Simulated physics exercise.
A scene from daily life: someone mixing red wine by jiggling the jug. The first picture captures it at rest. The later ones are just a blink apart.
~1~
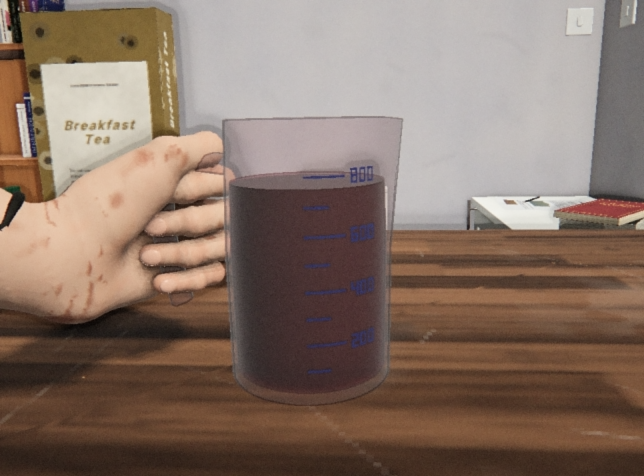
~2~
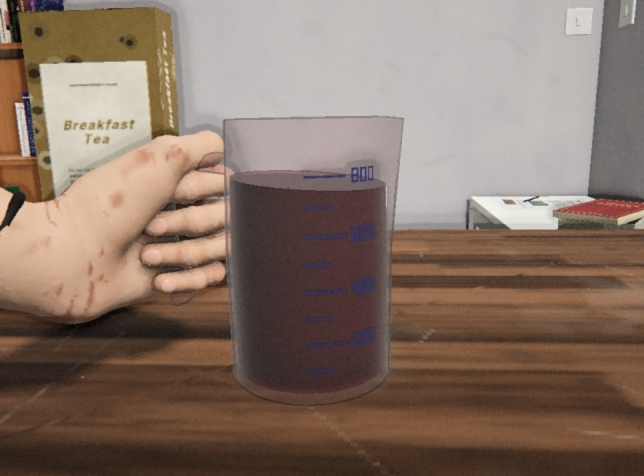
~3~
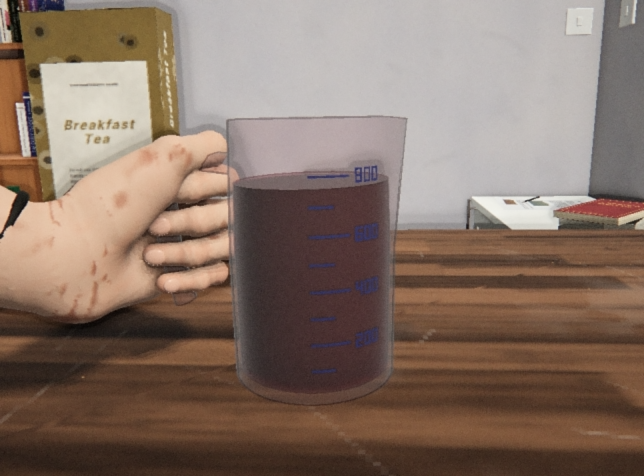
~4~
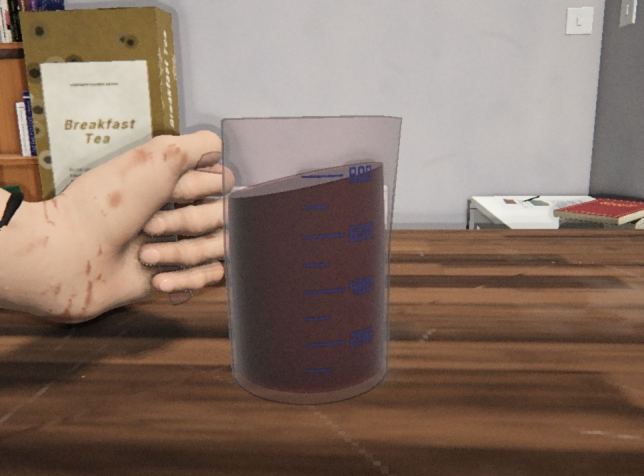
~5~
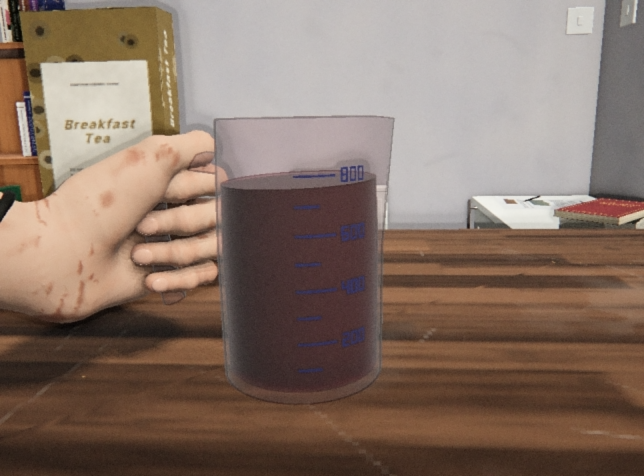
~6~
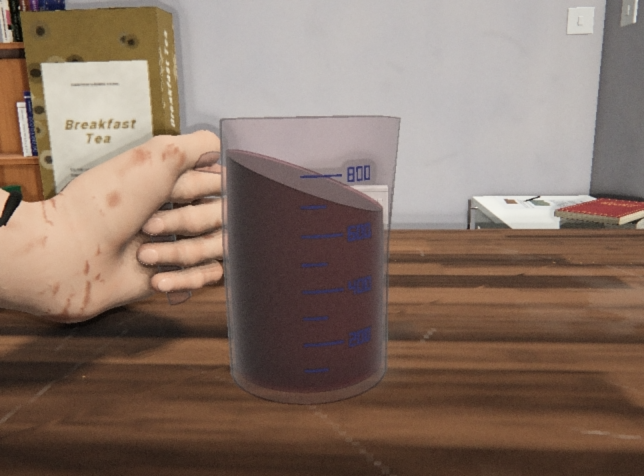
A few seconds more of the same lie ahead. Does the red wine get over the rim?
Yes.
Next, the highest wave so far comes most of the way to the rim.
After that, the highest wave so far goes over the rim.
Finally, the highest wave so far goes over the rim; some is on the top.
